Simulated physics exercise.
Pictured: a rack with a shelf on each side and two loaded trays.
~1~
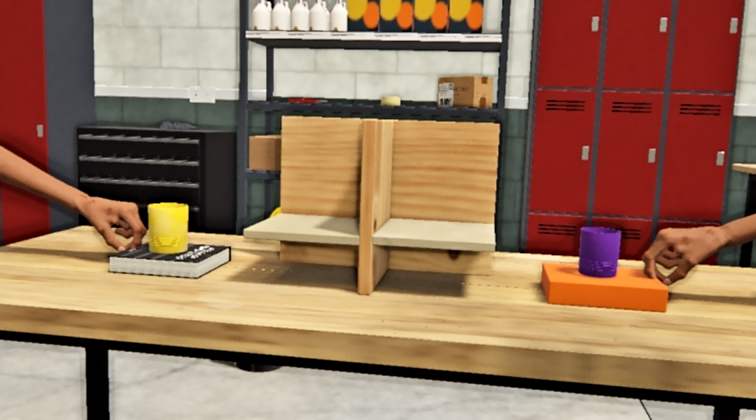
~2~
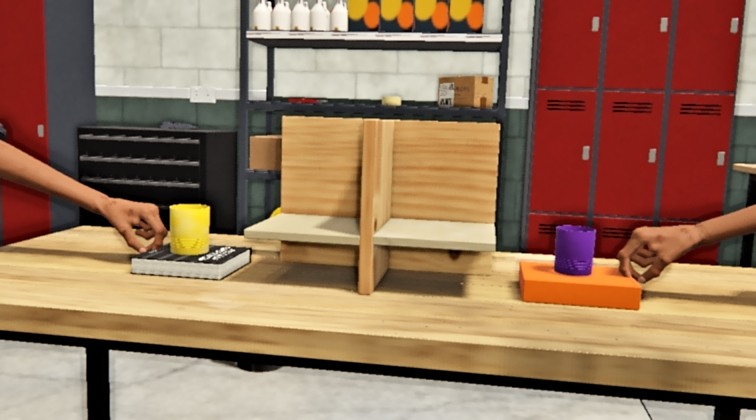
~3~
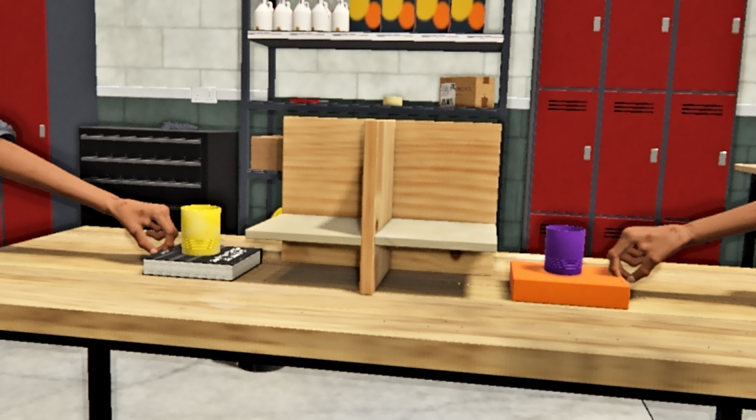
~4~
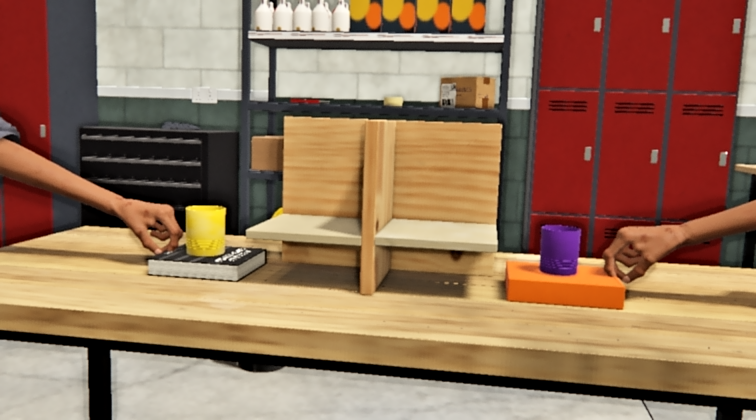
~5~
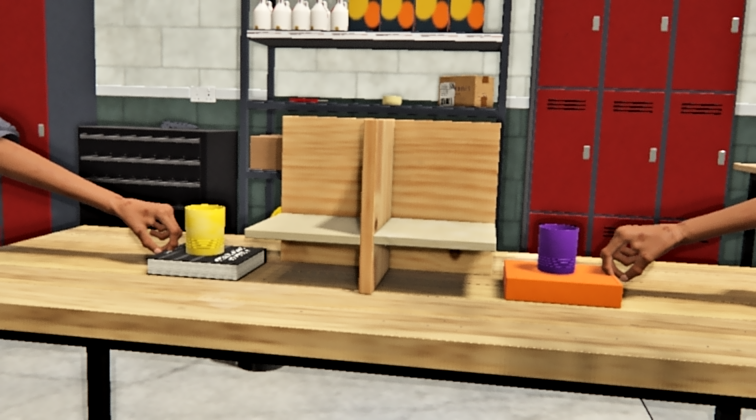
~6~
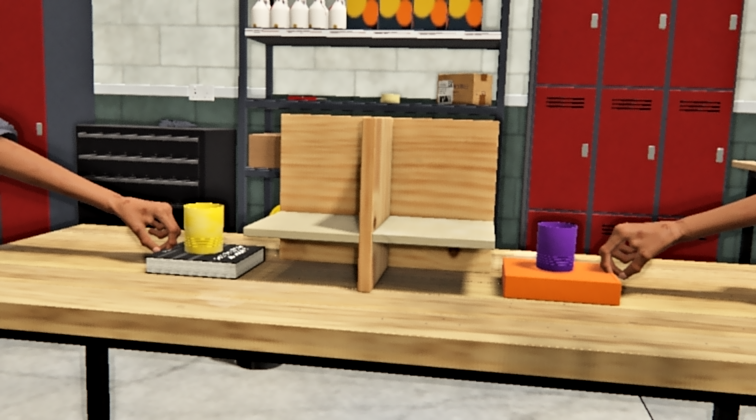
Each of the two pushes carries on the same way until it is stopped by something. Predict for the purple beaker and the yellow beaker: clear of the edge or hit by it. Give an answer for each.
Prediction: Purple beaker: Hit; yellow beaker: Hit.
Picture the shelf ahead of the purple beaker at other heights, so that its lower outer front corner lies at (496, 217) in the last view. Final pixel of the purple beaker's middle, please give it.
I'd expect it to stop somewhere around (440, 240).
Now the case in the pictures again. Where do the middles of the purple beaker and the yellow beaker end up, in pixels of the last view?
In the last picture, the purple beaker sits at (541, 272) while the yellow beaker sits at (220, 249).
Then, 1.34 s on from there, purple beaker pushed back on its carrier near (513, 245); yellow beaker turned 14° from its first pose near (244, 231).
Then, 1.70 s on from there, purple beaker pushed back on its carrier near (513, 245); yellow beaker on its side near (226, 246).
Then, 2.24 s on from there, purple beaker turned 47° from its first pose near (516, 252); yellow beaker on its side near (220, 249).
In the end, the purple beaker gets scraped off its spot, near (541, 272); the yellow beaker gets scraped off its spot, near (220, 249).
